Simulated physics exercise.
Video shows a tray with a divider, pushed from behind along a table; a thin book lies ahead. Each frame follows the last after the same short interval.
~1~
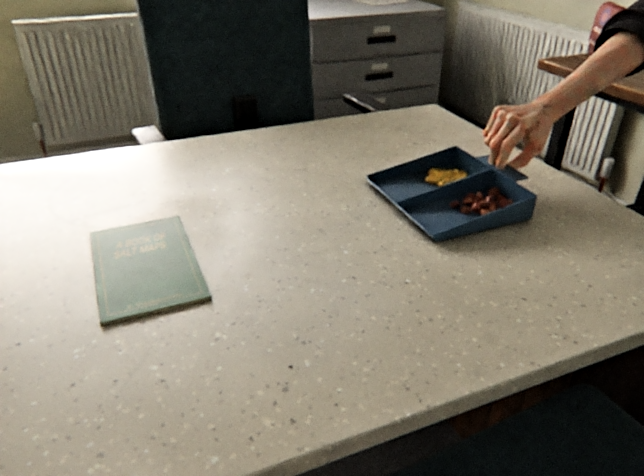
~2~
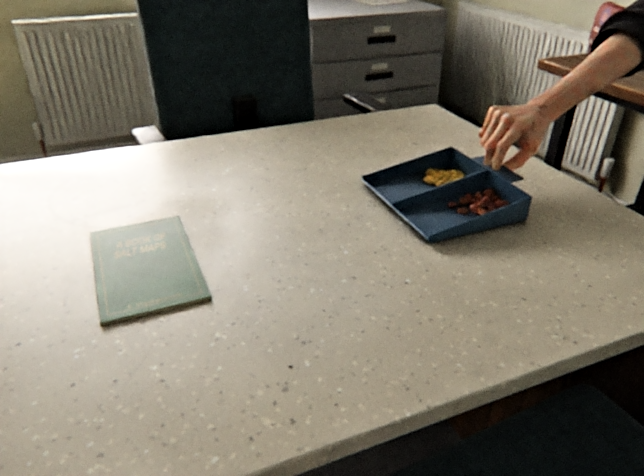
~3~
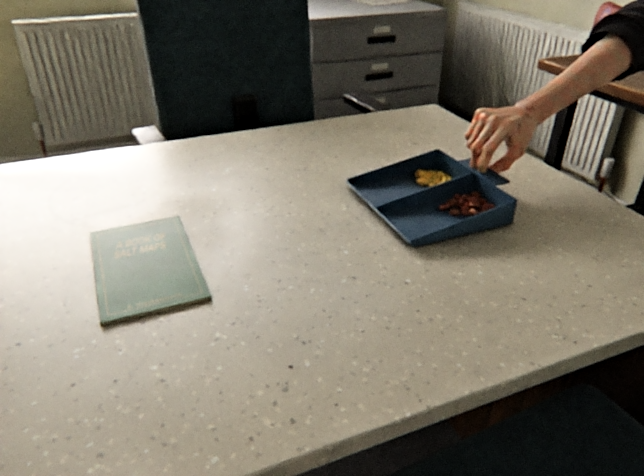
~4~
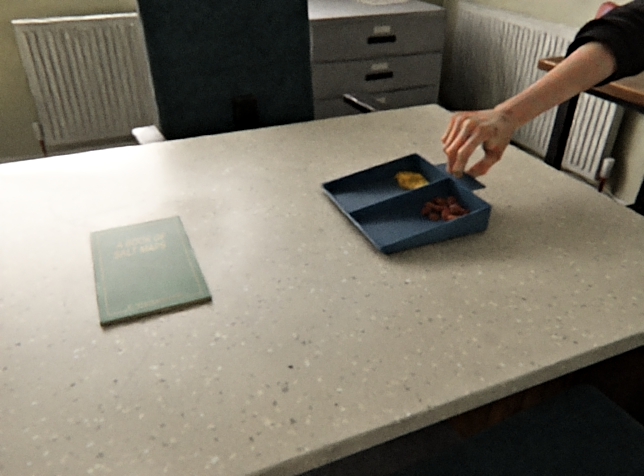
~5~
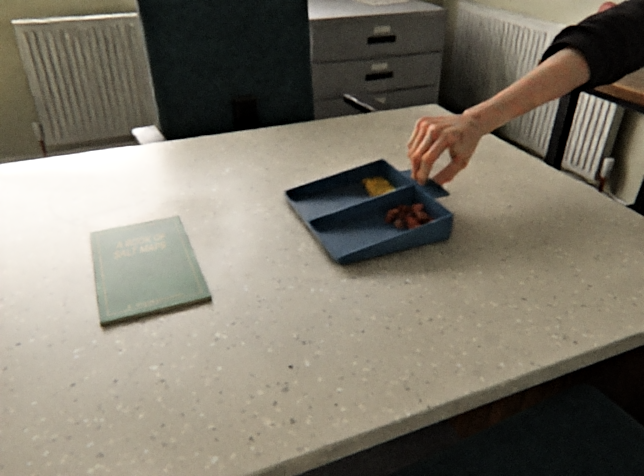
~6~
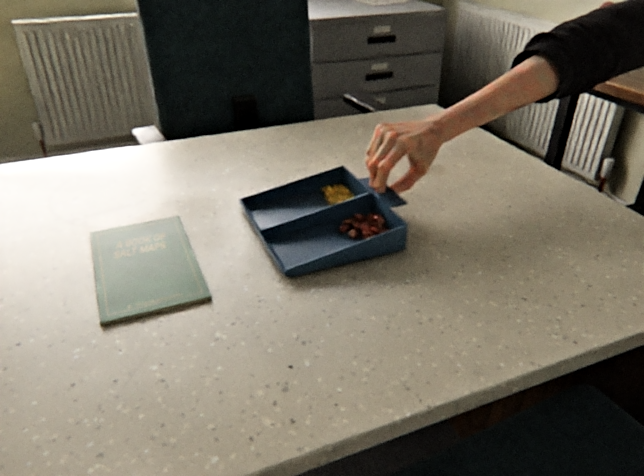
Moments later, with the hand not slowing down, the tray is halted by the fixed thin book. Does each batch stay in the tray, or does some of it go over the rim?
In the end, the near batch tips some over the rim; the far batch tips some over the rim.
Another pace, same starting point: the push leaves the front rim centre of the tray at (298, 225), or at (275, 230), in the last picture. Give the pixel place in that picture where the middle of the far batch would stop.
Roughly (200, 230), then (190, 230).
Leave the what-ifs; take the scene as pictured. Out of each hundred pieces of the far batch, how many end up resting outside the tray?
Once everything settles, roughly 40 percent.
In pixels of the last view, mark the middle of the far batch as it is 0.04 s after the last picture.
Near (308, 207).
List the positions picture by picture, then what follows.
Front rim (396, 205), at rest; thin book (151, 284); near batch (484, 204), a few bits of crushed brick; far batch (449, 178), some puffed corn balls, in the first frame.
Front rim (391, 206), hardly any of the way covered; far batch (447, 179), in the second frame.
Front rim (375, 209), about a tenth of the way covered; near batch (468, 206), in the third frame.
Front rim (348, 215), roughly a quarter of the way covered; far batch (417, 185), in the fourth frame.
Front rim (308, 223), roughly half of the way covered; near batch (419, 221), in the fifth frame.
Front rim (259, 233), roughly two thirds of the way covered; thin book (151, 284); near batch (374, 231); far batch (341, 200), in the sixth frame.
Then, 0.04 s later than the last frame, tray still sliding, front rim near (224, 241); near batch all inside; far batch all inside.
Then, 0.18 s later than the last frame, tray stopped at the thin book; near batch about a tenth out of the tray; far batch just a few out of the tray.
Then, 0.39 s later than the last frame, tray stopped at the thin book; near batch roughly a third out of the tray; far batch roughly a third out of the tray.
When it is over, tray stopped at the thin book; near batch roughly a third out of the tray; far batch roughly a third out of the tray.
